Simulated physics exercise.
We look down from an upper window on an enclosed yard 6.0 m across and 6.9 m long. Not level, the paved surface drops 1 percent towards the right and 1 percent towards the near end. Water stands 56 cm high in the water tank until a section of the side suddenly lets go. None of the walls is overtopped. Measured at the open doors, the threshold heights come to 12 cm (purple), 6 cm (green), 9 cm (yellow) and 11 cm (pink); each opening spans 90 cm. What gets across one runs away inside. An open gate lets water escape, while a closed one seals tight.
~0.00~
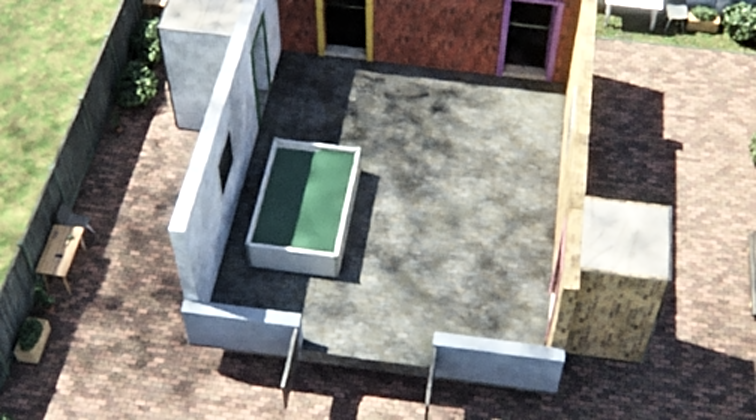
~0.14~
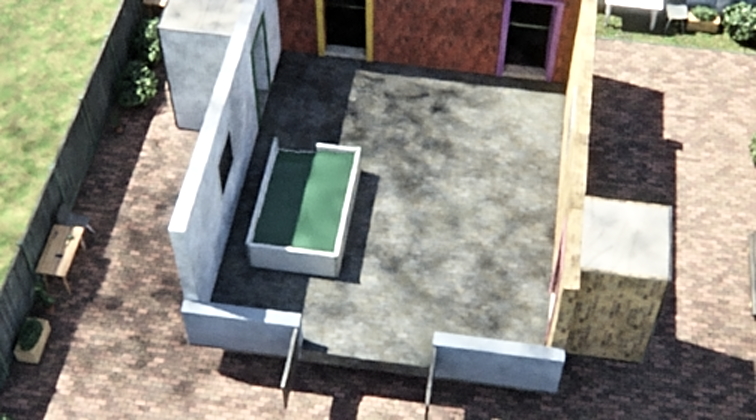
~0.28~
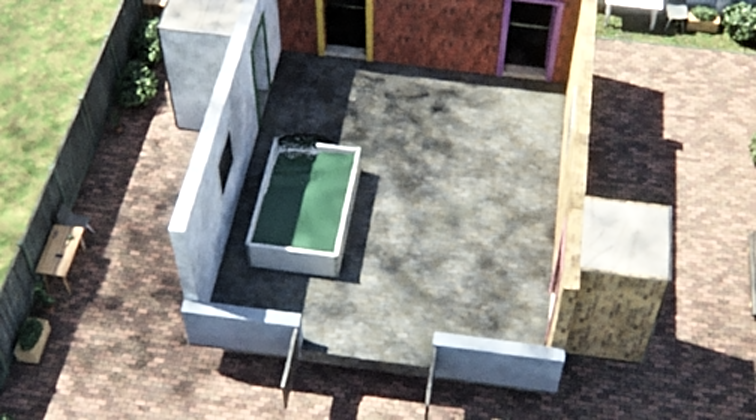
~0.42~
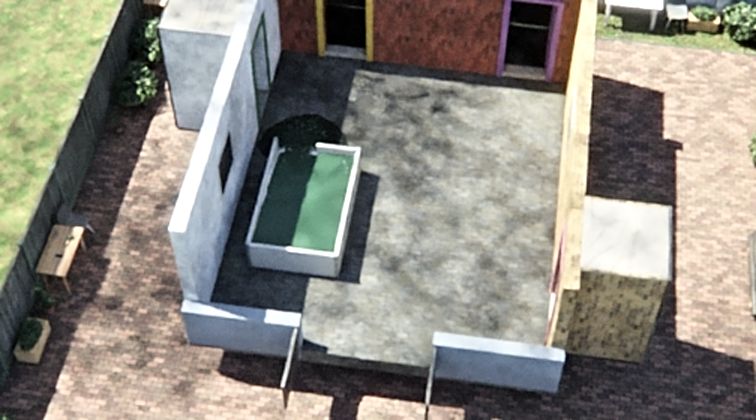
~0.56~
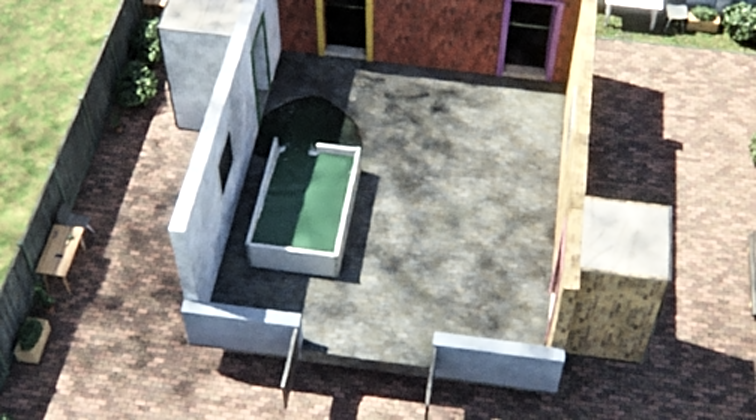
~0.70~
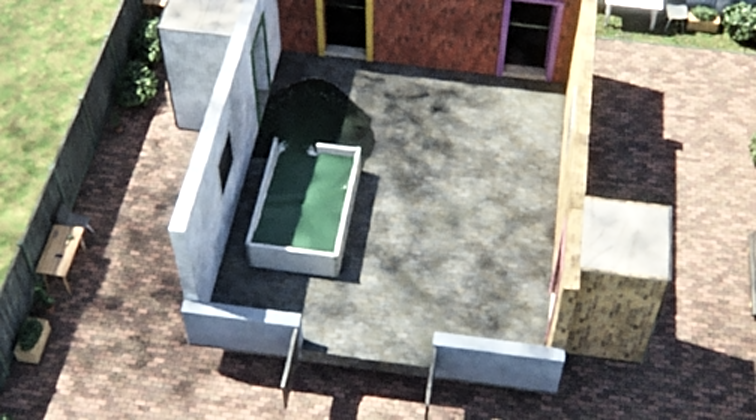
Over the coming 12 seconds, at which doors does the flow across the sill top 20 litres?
Door by door: The purple door falls short, the green door tops it, the yellow door tops it, the pink door falls short.
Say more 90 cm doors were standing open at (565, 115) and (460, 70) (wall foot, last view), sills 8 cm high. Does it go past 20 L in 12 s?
Result in order - more than that, then not enough.
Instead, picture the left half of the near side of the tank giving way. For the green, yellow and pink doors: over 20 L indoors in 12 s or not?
Result: Green limit not passed, yellow limit not passed, pink limit not passed.
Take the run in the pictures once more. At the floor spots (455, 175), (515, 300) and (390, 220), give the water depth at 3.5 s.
Close to 0, 0 and 0 centimetres.
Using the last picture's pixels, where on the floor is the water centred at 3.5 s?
At about (328, 158).
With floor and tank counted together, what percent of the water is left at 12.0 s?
Close to 88 in a hundred remains.
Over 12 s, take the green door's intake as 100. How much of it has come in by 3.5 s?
Some 60 in a hundred.
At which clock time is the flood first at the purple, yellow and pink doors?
So purple at 3.0 s, yellow at 1.0 s, and pink at 6.5 s.
After 1.4 s water covers 20 % of the floor and is deepest (33 cm) near (281, 51); purple door not reached, green door 15 cm at the sill, 7 L in, yellow door 15 cm at the sill, 2 L in, pink door not reached.
After 2.2 s water covers 20 % of the floor and is deepest (32 cm) near (280, 57); purple door not reached, green door 14 cm at the sill, 34 L in, yellow door 22 cm at the sill, 28 L in, pink door not reached.
After 3.5 s water covers 30 % of the floor and is deepest (24 cm) near (276, 70); purple door 3 cm at the sill, 0 L in, green door 11 cm at the sill, 68 L in, yellow door 17 cm at the sill, 76 L in, pink door not reached.
After 7.0 s water covers 55 % of the floor and is deepest (13 cm) near (561, 110); purple door 7 cm at the sill, 0 L in, green door 8 cm at the sill, 102 L in, yellow door 12 cm at the sill, 114 L in, pink door 3 cm at the sill, 0 L in.
After 12.0 s water covers 80 % of the floor and is deepest (14 cm) near (540, 370); purple door 7 cm at the sill, 0 L in, green door 6 cm at the sill, 113 L in, yellow door 5 cm at the sill, 118 L in, pink door 7 cm at the sill, 0 L in.
